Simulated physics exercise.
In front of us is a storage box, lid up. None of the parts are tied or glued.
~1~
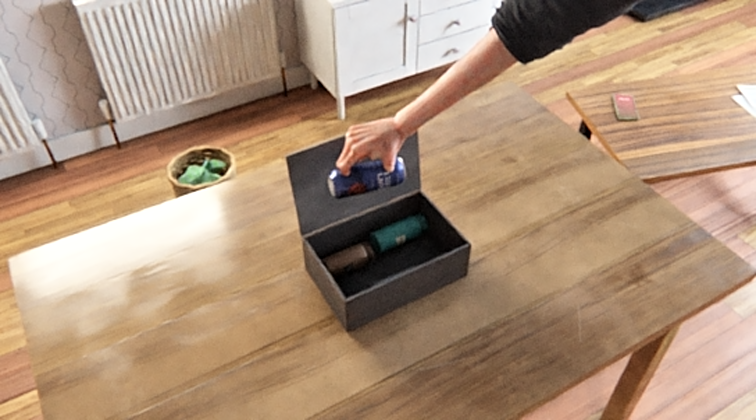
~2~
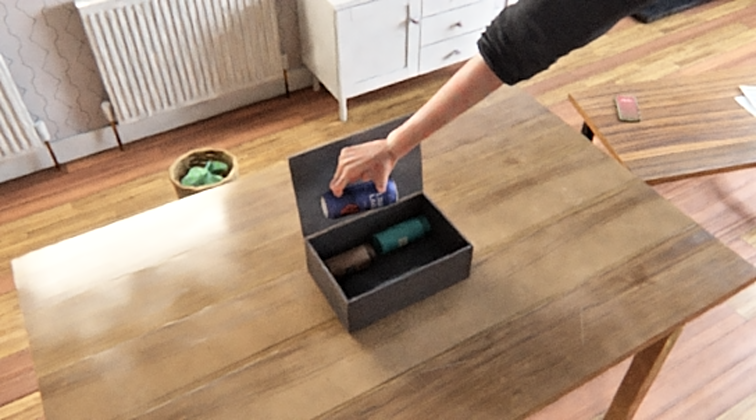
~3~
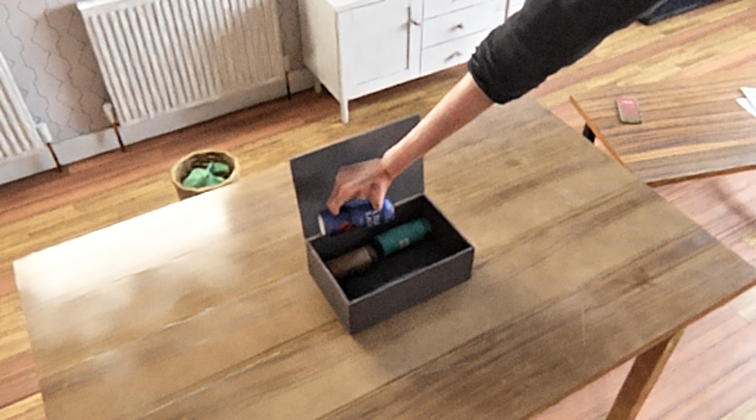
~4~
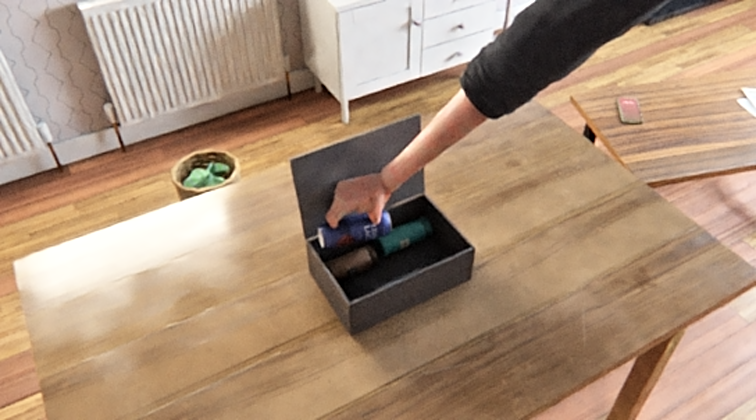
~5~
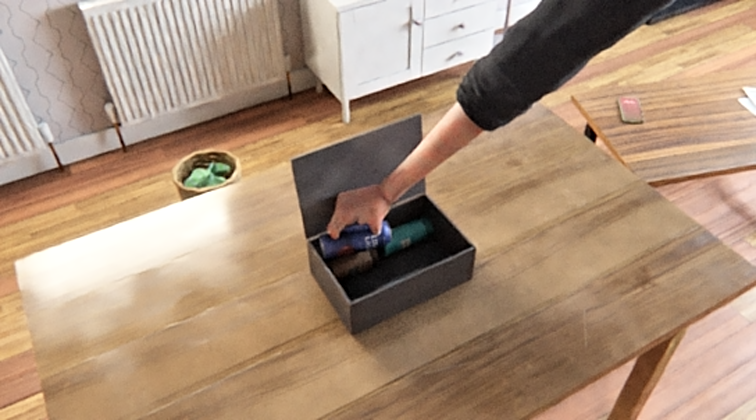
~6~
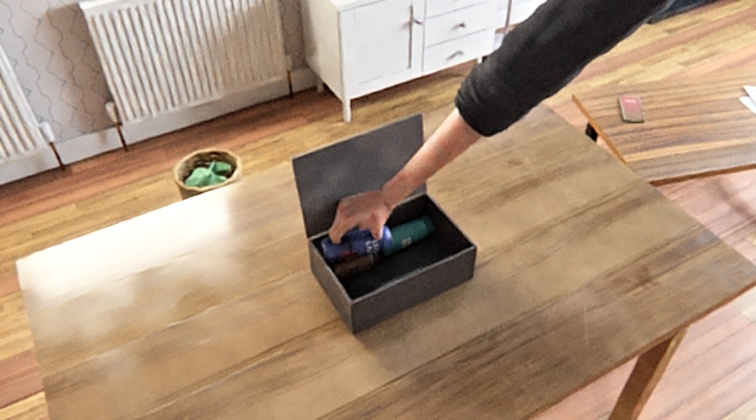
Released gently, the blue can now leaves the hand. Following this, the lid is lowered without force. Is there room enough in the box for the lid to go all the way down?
The lid reaches the rim.
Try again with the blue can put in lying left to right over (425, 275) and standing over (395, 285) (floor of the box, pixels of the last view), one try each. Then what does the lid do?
The lid settles down with the first placement and is blocked with the second.
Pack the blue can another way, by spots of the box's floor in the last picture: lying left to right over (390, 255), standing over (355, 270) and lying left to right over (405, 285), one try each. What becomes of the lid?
Lid, try 1: Fully down; try 2: Propped open; try 3: Fully down.
Then, 1.20 s on from there, lid starting down; blue can shifted about its own width near (367, 281).
Then, 1.80 s on from there, lid 38° above the rim; blue can shifted about its own width near (368, 281).
In the end, lid shut; moved from the start, blue can; the other 3 unmoved. At the end, from the last picture's camera, blue can near (368, 281).
